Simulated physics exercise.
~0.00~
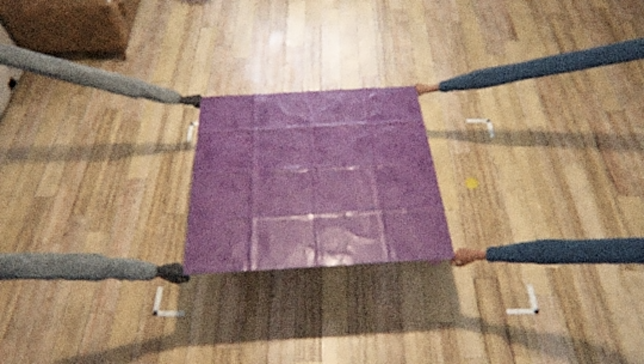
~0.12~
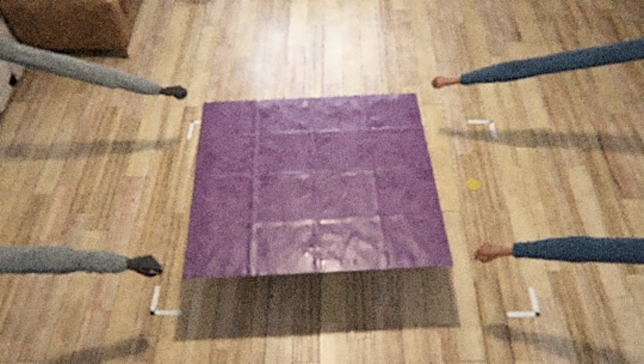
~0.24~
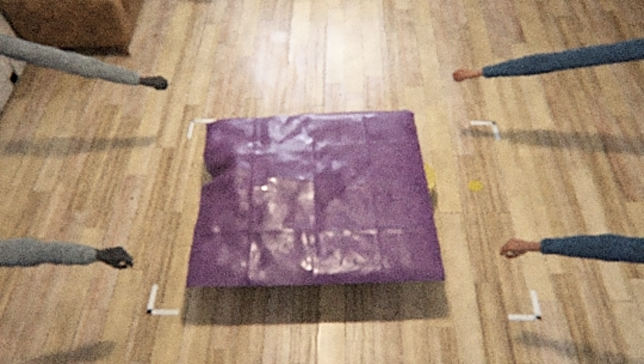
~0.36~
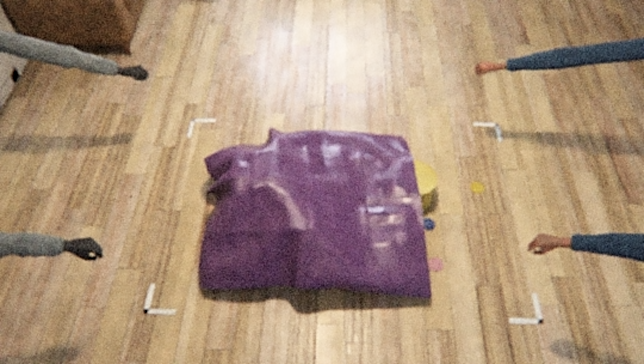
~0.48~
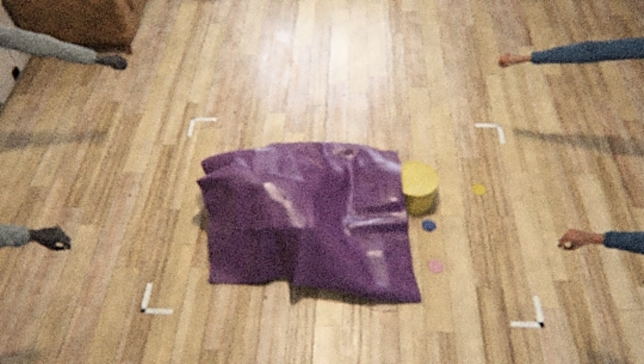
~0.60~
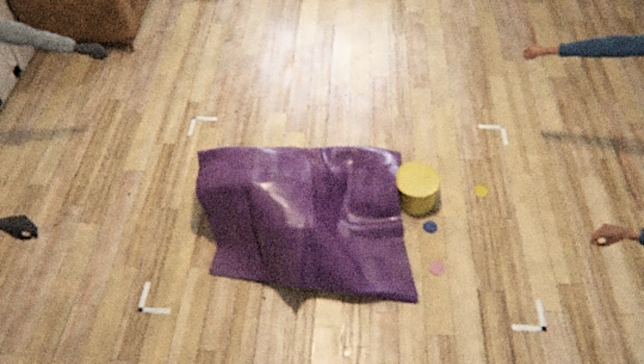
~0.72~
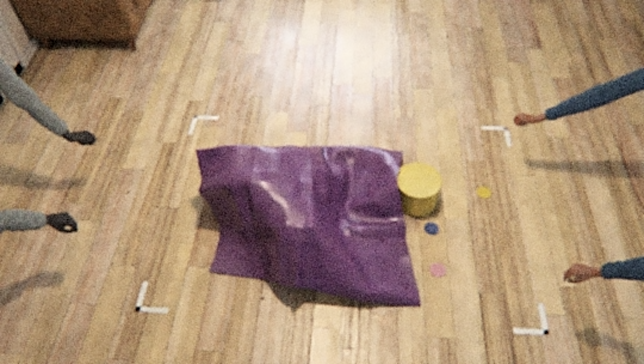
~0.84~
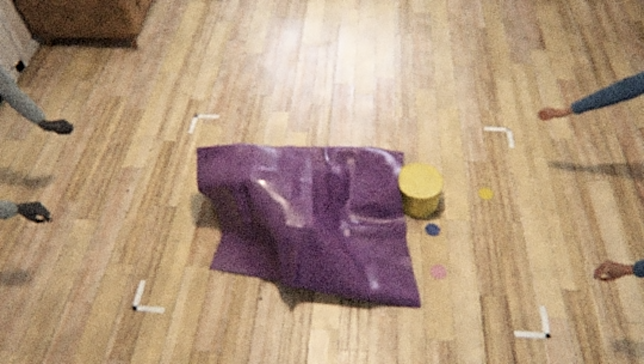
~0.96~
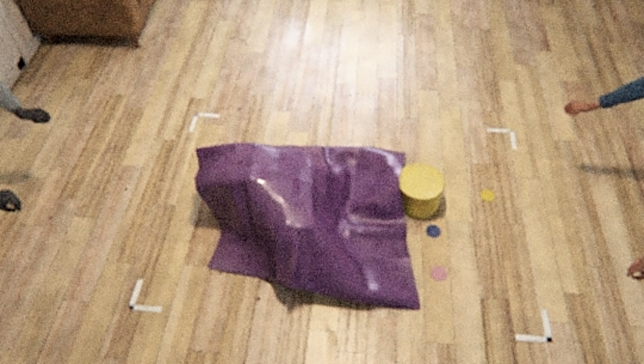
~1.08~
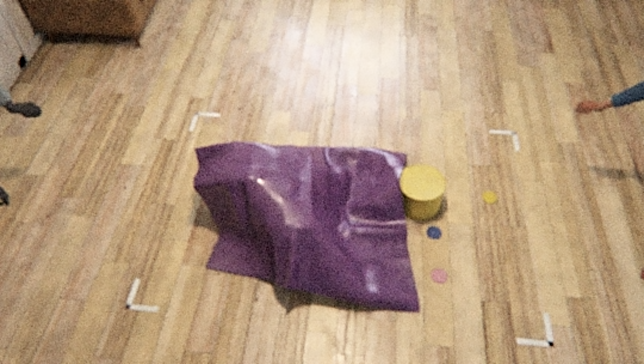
Four hands held a shiny purple sheet flat above a wooden floor, then let go and drew back toward the sides as it dropped into a rumpled, uneven heap, leaving a yellow round container and small pink, blue and yellow discs showing at its right.
